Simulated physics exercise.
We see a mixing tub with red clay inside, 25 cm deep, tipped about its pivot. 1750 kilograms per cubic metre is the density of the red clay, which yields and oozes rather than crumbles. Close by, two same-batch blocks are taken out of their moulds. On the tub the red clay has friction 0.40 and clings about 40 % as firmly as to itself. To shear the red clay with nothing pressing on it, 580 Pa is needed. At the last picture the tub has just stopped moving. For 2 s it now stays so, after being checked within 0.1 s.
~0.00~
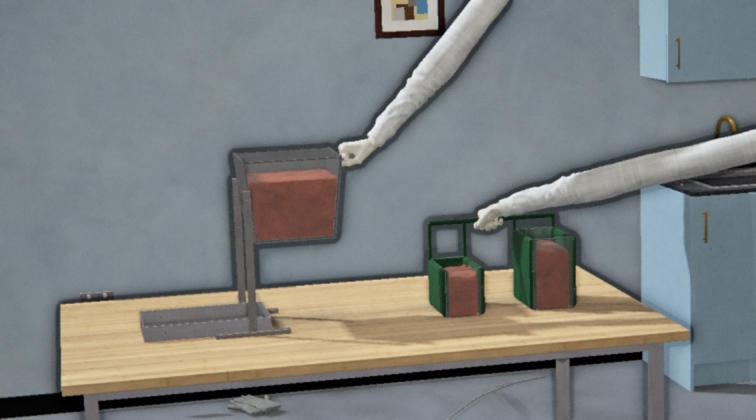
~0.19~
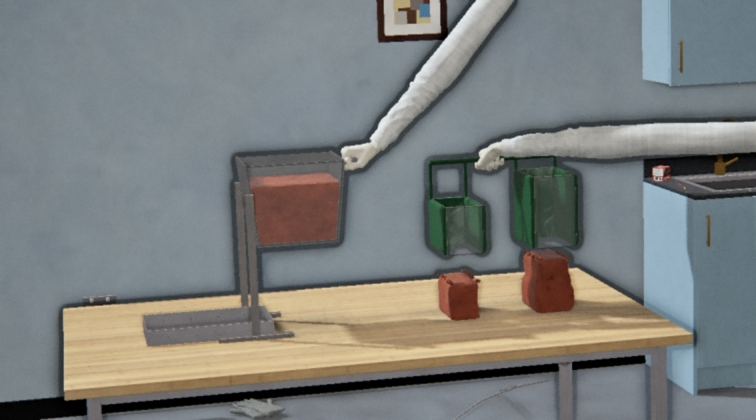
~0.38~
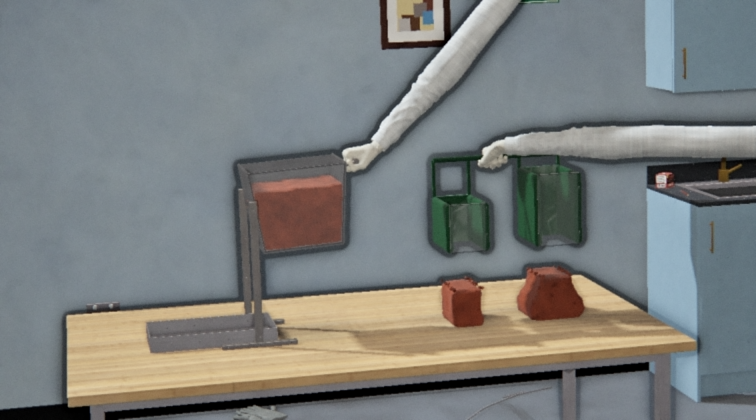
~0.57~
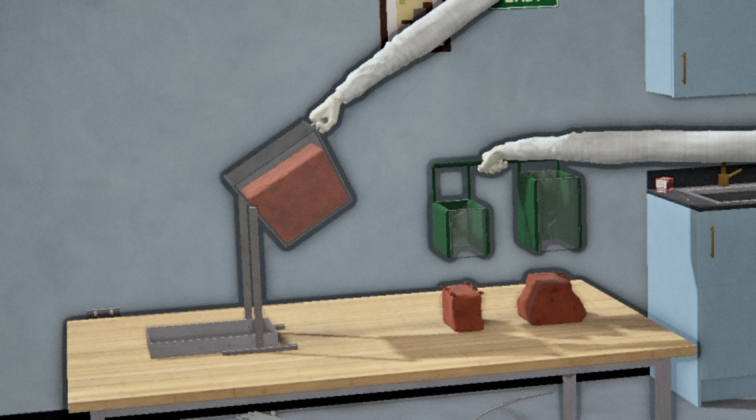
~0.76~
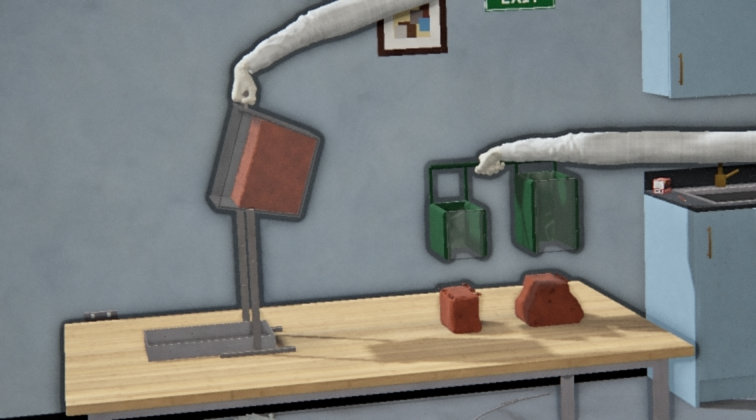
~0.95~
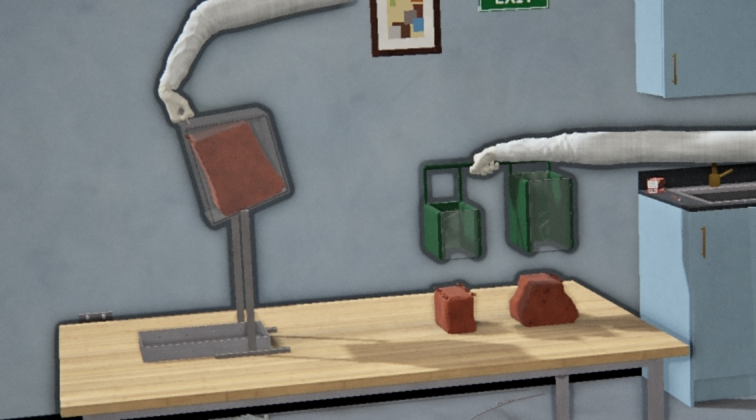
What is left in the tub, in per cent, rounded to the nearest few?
Around 0 in every hundred.
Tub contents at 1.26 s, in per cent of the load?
Some 30 per cent.
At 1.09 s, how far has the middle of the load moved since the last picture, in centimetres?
Around 12 centimetres.
After 1.09 s, the tub is at 103 degrees and holds 60 %.
After 1.26 s, the tub is at 103 degrees and holds 28 %.
After 1.43 s, the tub is at 103 degrees and holds 23 %.
After 1.60 s, the tub is at 103 degrees and holds 17 %.
After 2.95 s, the tub is at 103 degrees and holds 0 %.
